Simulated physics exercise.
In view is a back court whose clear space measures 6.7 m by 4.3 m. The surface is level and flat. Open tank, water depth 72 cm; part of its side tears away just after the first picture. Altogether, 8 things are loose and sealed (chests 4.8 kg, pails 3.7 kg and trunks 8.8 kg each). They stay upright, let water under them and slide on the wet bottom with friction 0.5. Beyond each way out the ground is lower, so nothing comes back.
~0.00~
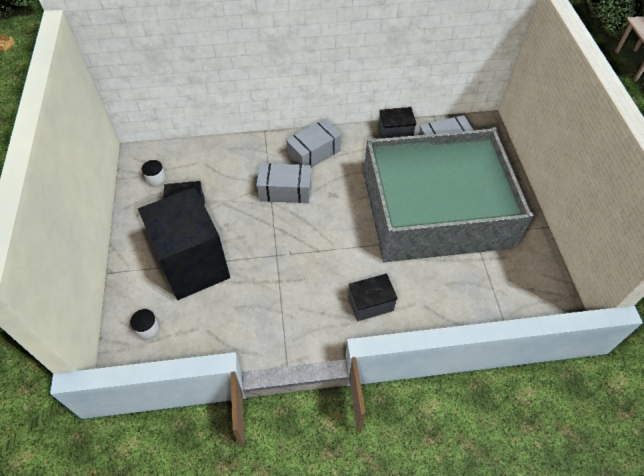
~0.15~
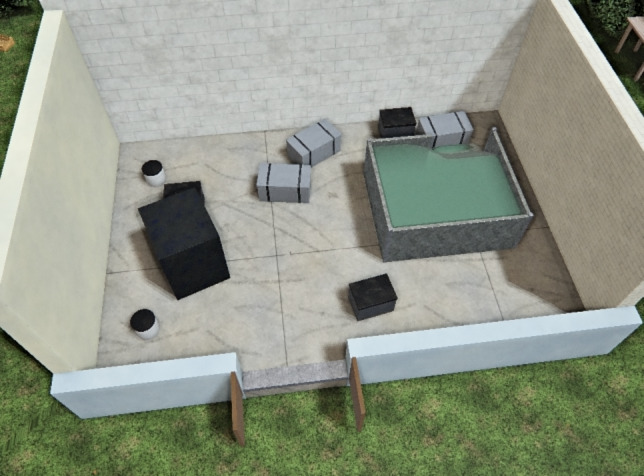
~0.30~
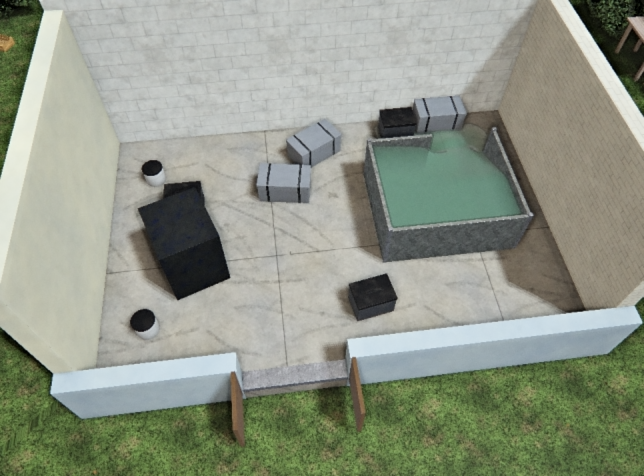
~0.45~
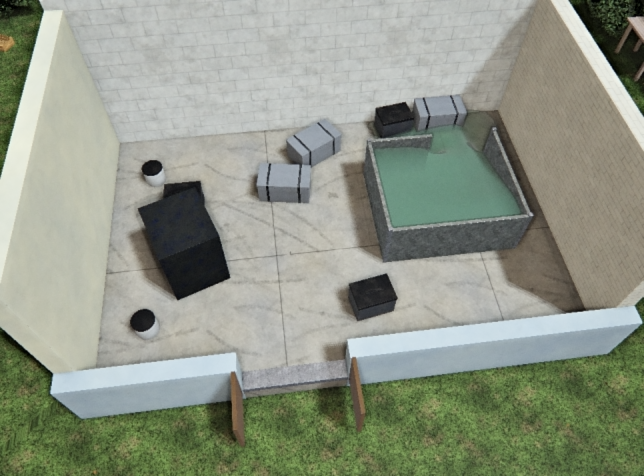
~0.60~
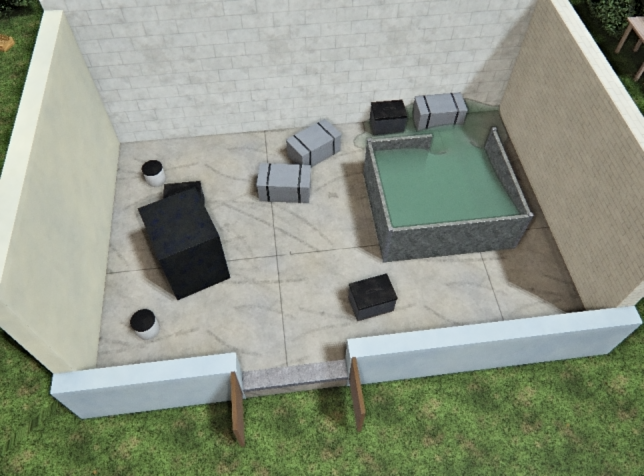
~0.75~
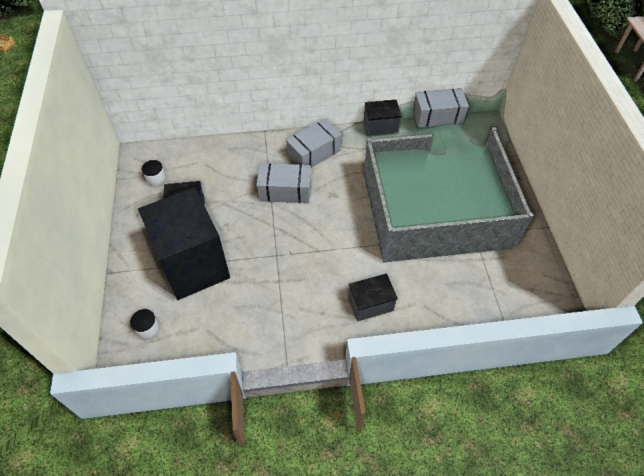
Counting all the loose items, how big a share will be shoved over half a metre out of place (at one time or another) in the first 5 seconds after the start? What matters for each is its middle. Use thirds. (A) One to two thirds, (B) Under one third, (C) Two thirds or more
The answer is C.
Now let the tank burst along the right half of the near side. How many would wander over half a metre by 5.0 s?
The count would be 5.
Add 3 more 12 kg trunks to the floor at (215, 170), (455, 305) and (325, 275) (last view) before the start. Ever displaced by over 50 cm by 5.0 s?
Order as given: Goes farther, goes farther, stays inside it.
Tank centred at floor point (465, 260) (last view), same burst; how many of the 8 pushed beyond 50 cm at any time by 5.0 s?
That gives 6 of them.
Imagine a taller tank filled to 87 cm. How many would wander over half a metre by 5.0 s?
So the tally would be 7.
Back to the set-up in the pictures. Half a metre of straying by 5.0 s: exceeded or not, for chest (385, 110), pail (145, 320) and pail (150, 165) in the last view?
In order: Farther, not as far and farther.
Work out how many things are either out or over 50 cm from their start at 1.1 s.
2 in all.
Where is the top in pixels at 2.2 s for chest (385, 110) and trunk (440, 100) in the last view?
Approx. (321, 185); approx. (368, 117).
After 1.1 s 2 of 8 are over 50 cm from their spots; 1 afloat.
After 2.2 s 3 of 8 are over 50 cm from their spots; 3 afloat.
After 3.5 s 6 of 8 are over 50 cm from their spots; 4 afloat.
After 5.0 s 7 of 8 are over 50 cm from their spots, and 7 have been at some point; 7 afloat.
